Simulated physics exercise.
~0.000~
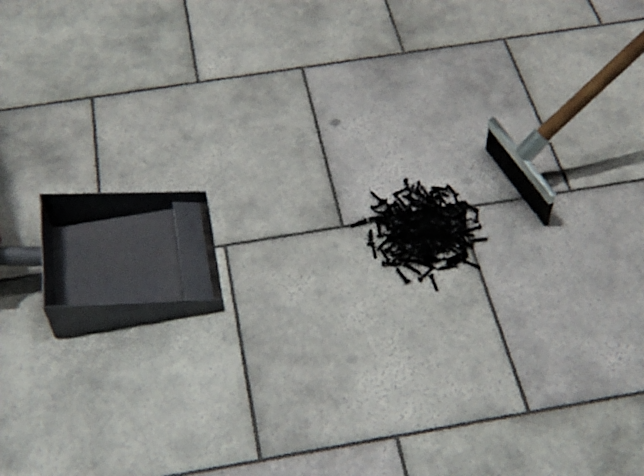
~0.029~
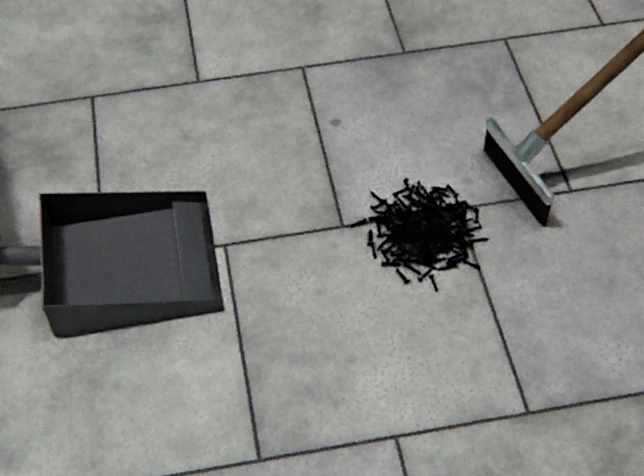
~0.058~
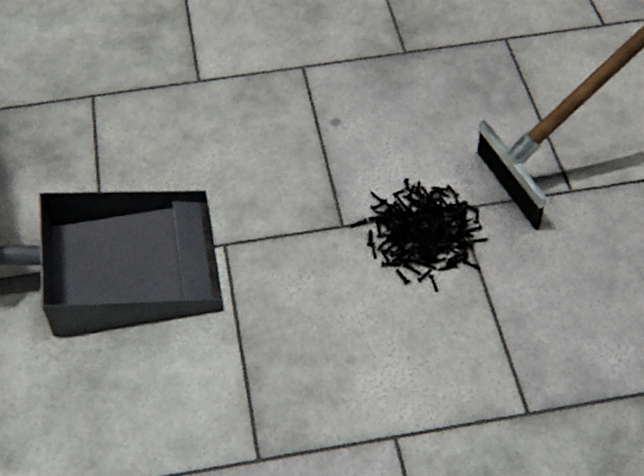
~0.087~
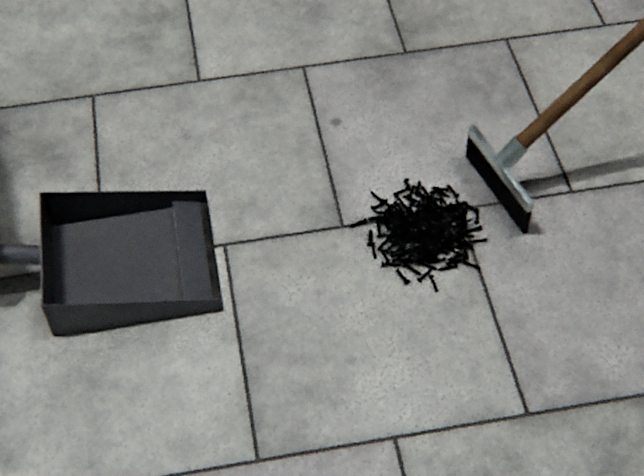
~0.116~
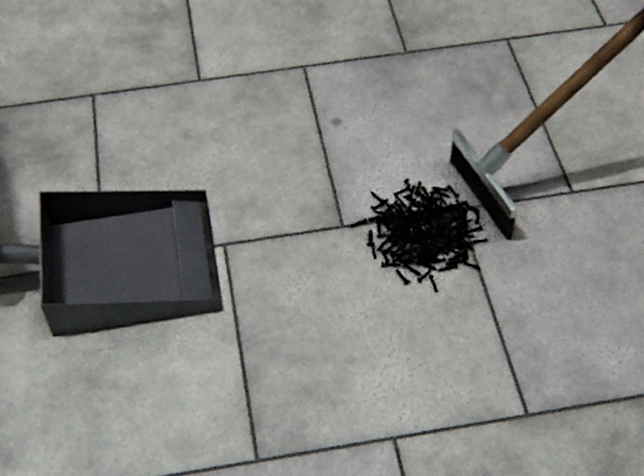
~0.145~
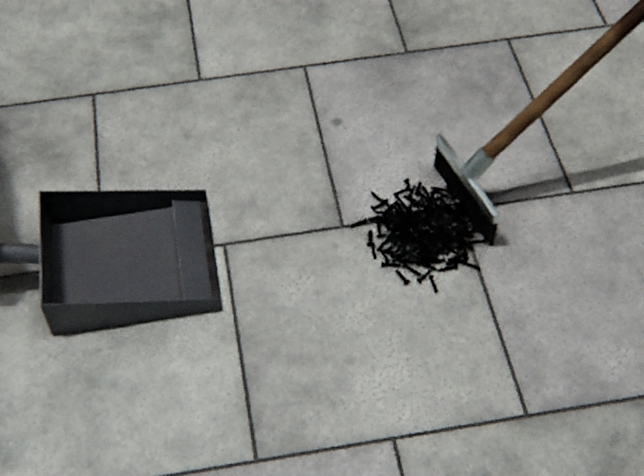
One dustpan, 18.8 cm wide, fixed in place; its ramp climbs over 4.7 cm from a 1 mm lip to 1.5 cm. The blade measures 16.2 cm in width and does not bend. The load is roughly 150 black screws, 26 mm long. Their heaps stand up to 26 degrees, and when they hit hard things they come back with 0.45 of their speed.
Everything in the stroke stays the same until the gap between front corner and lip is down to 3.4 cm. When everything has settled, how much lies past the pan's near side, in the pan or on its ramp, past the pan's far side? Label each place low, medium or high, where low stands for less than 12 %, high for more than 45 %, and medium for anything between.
Near side: Medium. Pan: Medium. Far side: Low.
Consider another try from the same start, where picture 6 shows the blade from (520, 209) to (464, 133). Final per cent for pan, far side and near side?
That ends as pan 5, far 0, and near 30.
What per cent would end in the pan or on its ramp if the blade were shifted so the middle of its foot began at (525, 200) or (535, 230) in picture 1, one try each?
I'd put it near 20 per cent for the first and near 10 per cent for the second.
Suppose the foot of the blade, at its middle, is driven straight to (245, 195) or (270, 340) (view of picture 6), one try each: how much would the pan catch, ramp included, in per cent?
Roughly 10 % and 0 %.
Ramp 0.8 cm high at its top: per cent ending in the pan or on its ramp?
That change would give about 25 per cent.
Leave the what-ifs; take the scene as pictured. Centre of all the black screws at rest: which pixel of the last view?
Look around (232, 295) in the last picture.
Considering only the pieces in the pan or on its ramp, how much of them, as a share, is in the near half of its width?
Share: Approx. 90 %.
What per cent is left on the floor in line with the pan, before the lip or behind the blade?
That works out near 40 percent.
Then, at 0.32 s, middle of the blade 20 cm from the lip; 0 % over the lip, far side 0 %, near side 15 %.
After 0.44 s, middle of the blade 9 cm from the lip; 0 % over the lip, far side 0 %, near side 30 %.
After 0.68 s, middle of the blade 5 cm from the lip; 20 % over the lip, far side 0 %, near side 40 %.
By 1.4 s all is still; near side 40 %, pan 20 %, far side 0 %, in front of the lip or behind the blade 40 %.
